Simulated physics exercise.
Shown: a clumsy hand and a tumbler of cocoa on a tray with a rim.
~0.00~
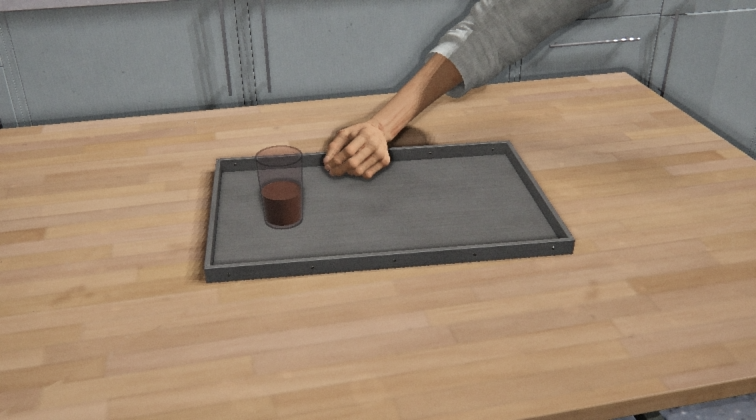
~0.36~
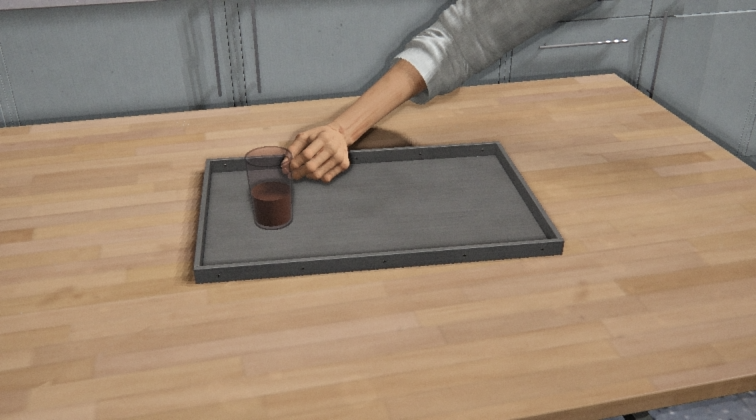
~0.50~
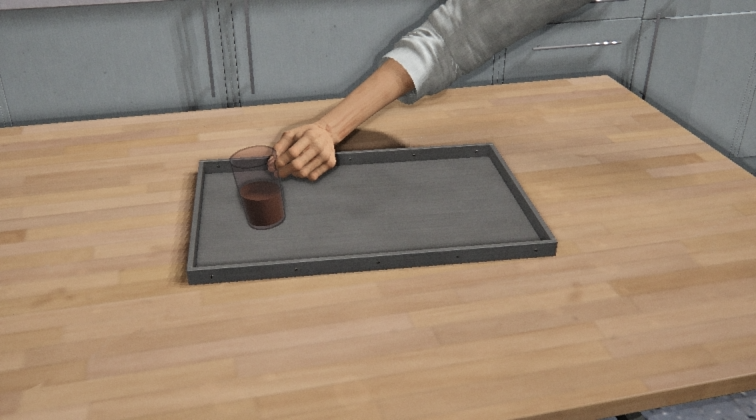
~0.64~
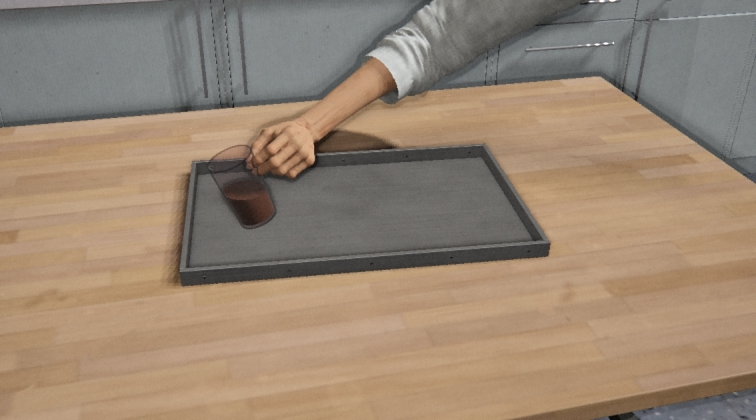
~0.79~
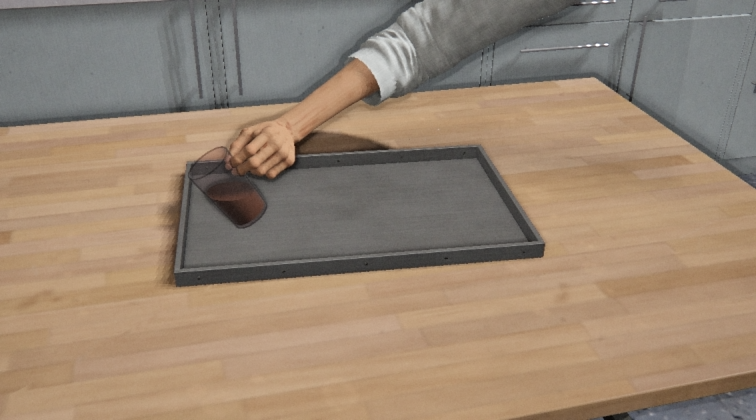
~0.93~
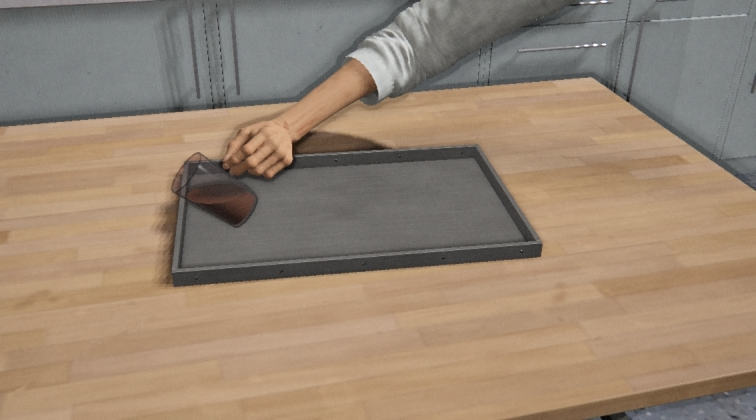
In this clip, a hand reaches to a half-full tumbler of cocoa standing on a dark rimmed tray on a wooden table, then pushes against its side, and the glass tilts steeply to the left.
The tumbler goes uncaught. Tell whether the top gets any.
The tray loses it.
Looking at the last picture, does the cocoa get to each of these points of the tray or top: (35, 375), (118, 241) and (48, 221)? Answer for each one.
The first point ends up free of the spill, the second under the spill, the third under the spill.
After 1.5 s, the tumbler lies across the rim; the puddle covers about as much as a plate; it spreads outside the tray.
After 2.3 s, the puddle covers about as much as a tray; it spreads outside the tray.
After 3.6 s, the puddle covers about as much as a tray; it spreads outside the tray.
